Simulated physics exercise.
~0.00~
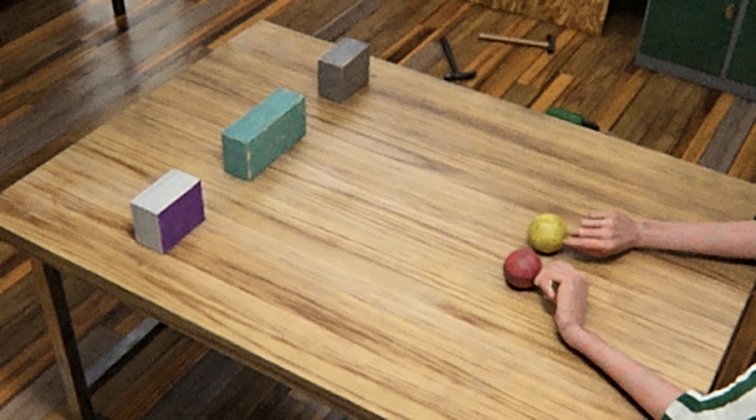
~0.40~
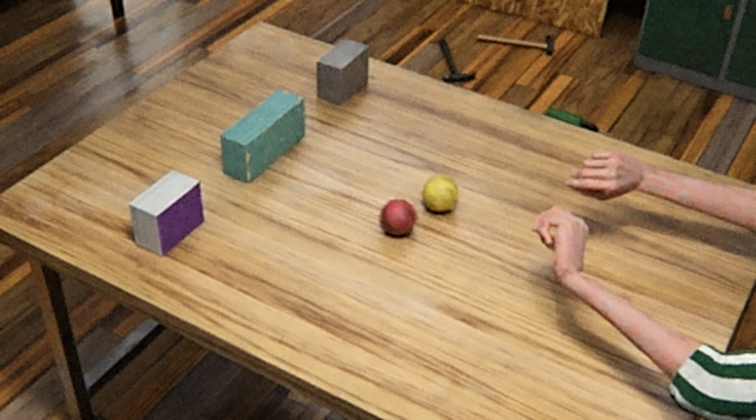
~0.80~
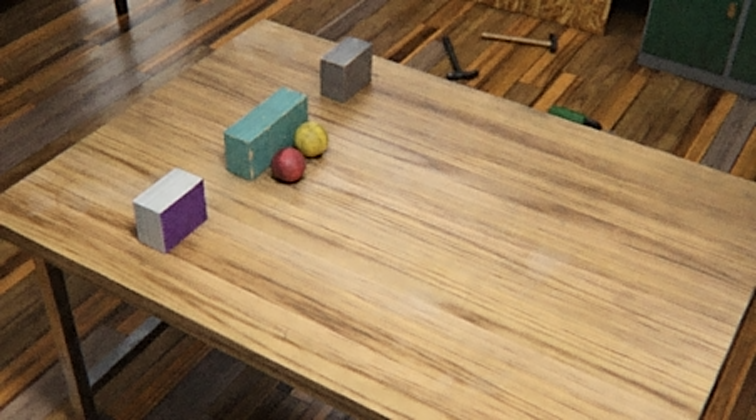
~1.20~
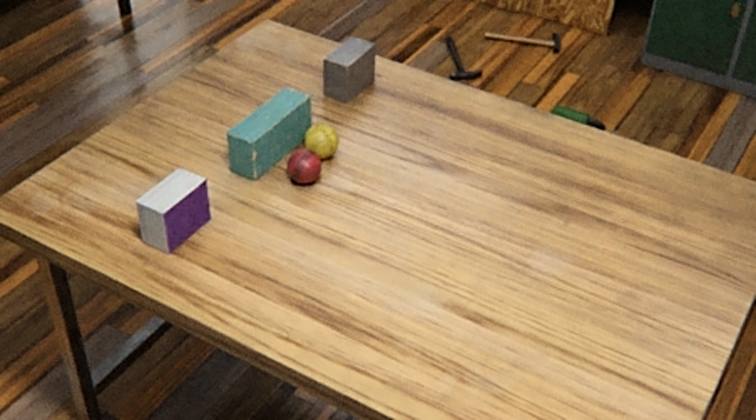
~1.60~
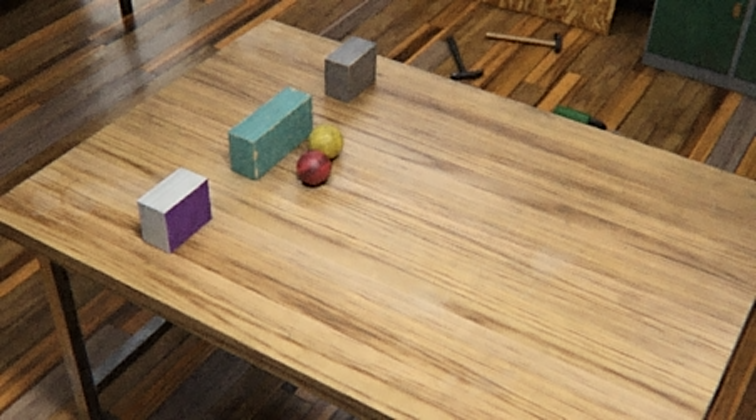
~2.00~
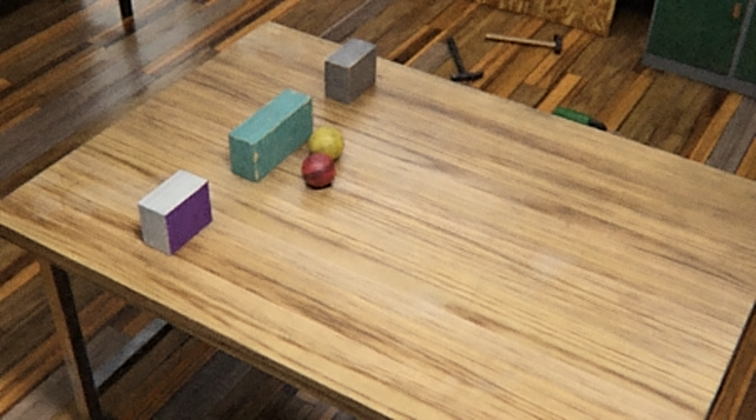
At first, two hands at the right side of a wooden table touch a yellow ball and a red ball, with a purple and white block, a turquoise block and a grey block standing apart on the left. The hands let go and draw back as both balls roll left across the tabletop. The balls reach the long turquoise block instead of passing through either gap. Both then come back a short way to the right, the red one drifting slightly farther. Finally, they rest close together just in front of the turquoise block, and all three blocks remain in place.
